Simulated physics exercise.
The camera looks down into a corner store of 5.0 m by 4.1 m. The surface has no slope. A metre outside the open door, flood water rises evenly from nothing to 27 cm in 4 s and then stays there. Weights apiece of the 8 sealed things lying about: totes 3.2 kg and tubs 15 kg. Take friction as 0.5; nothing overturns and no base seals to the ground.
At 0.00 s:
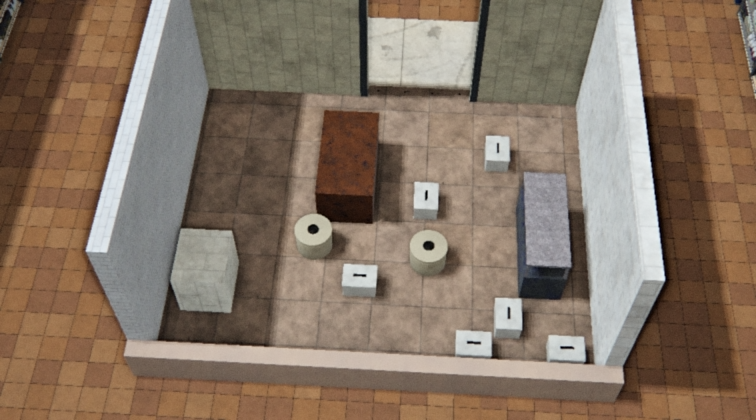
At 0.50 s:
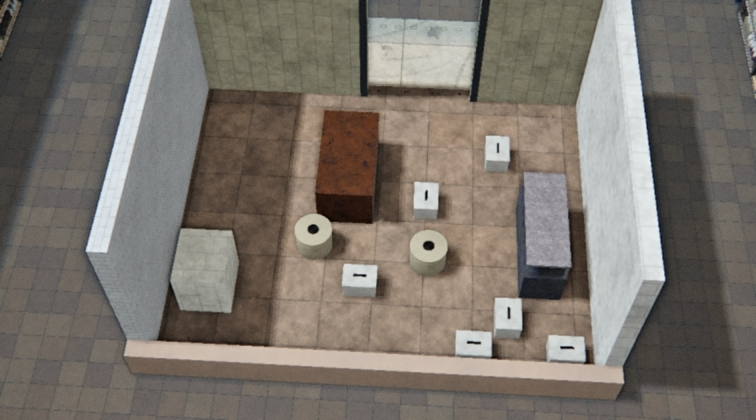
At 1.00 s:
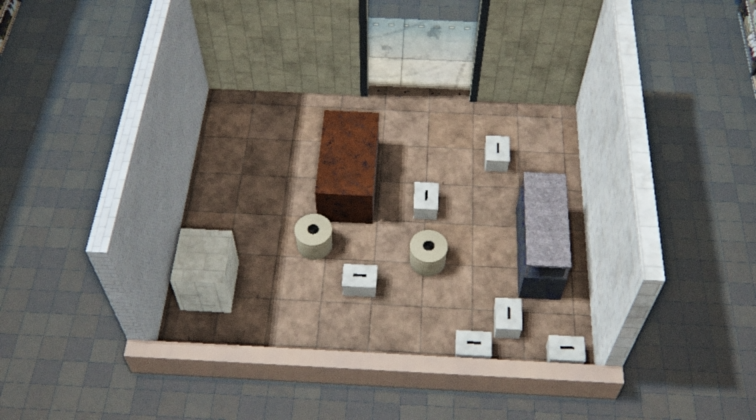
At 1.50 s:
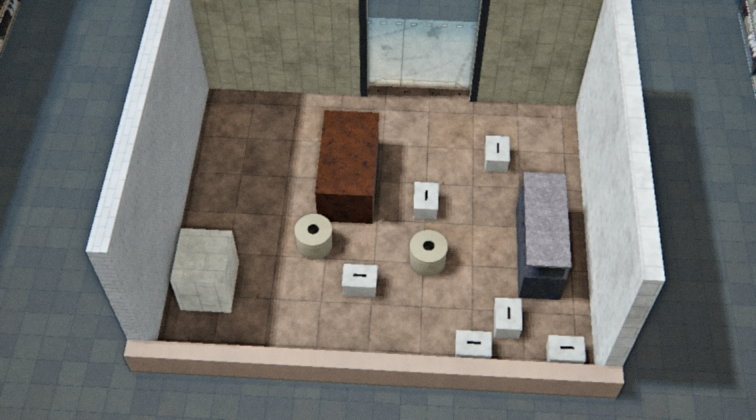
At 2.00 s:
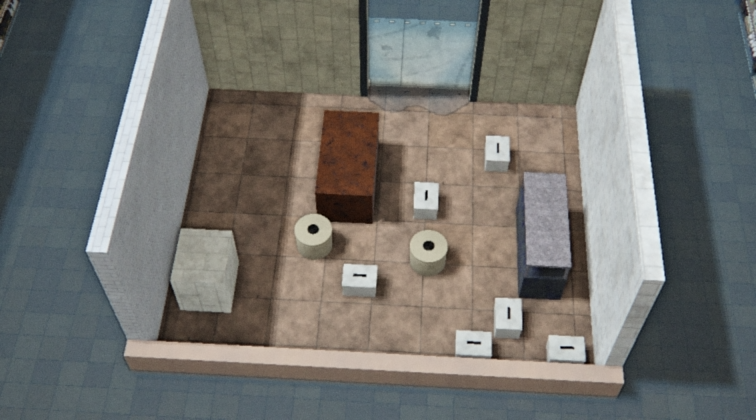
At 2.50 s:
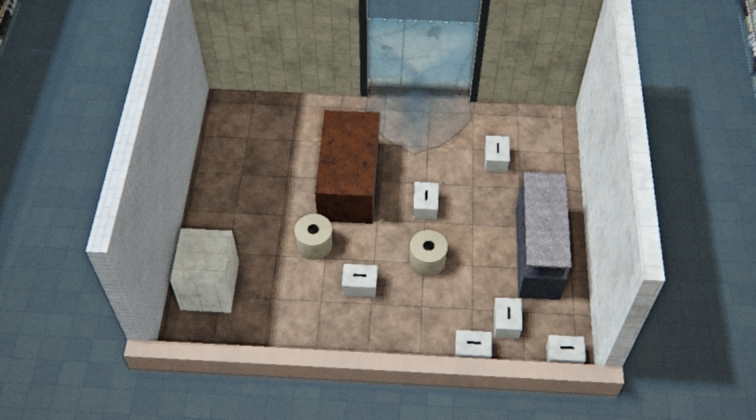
Water covers the ground outside and spreads through the open doorway onto the tiled floor.
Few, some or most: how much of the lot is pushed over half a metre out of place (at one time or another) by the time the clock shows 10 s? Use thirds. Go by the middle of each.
That comes to two thirds or more.
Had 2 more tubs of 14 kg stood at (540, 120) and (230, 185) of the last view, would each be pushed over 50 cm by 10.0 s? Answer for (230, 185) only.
Answer: Short of it.
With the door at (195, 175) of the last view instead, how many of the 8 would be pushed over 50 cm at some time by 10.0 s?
Then 6.
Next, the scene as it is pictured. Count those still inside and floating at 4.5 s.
At that moment 1.
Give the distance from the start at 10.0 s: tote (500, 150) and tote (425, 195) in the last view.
In turn: 50 cm, 200 cm.
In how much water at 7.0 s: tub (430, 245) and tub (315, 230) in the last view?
About 14 and 0 cm.
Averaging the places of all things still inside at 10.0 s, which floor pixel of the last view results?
Near (416, 290).
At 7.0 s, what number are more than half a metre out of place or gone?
I count 6.
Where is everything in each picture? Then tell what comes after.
A tote at (474, 343), on the bottom; a tub at (429, 246), on the bottom; water covers 0.0 m2; 0 of 8 have shifted, in the first frame.
A tote at (474, 343), on the bottom; a tub at (429, 246), on the bottom; water covers 0.0 m2; 0 of 8 have shifted, in the second frame.
A tote at (474, 343) rests on the ground; a tub at (429, 246), on the bottom; 0.0 m2 under water; 0 of 8 have shifted, in the third frame.
A tote at (474, 343) rests on the ground; a tub at (429, 246), on the bottom; water covers 0.0 m2; 0 of 8 have shifted, in the fourth frame.
A tote at (474, 343) rests on the ground; a tub at (429, 246), on the bottom; 0.2 m2 under water; 0 of 8 have shifted, in the fifth frame.
A tote at (474, 343) rests on the ground; a tub at (429, 246), on the bottom; 0.9 m2 under water; 0 of 8 have shifted, in the sixth frame.
After 3.5 s 0 of 8 are over 50 cm from their spots; 0 afloat.
After 4.5 s 0 of 8 are over 50 cm from their spots; 1 afloat.
After 7.0 s 6 of 8 are over 50 cm from their spots; 7 afloat.
After 10.0 s 6 of 8 are over 50 cm from their spots, and 7 have been at some point; 7 afloat.
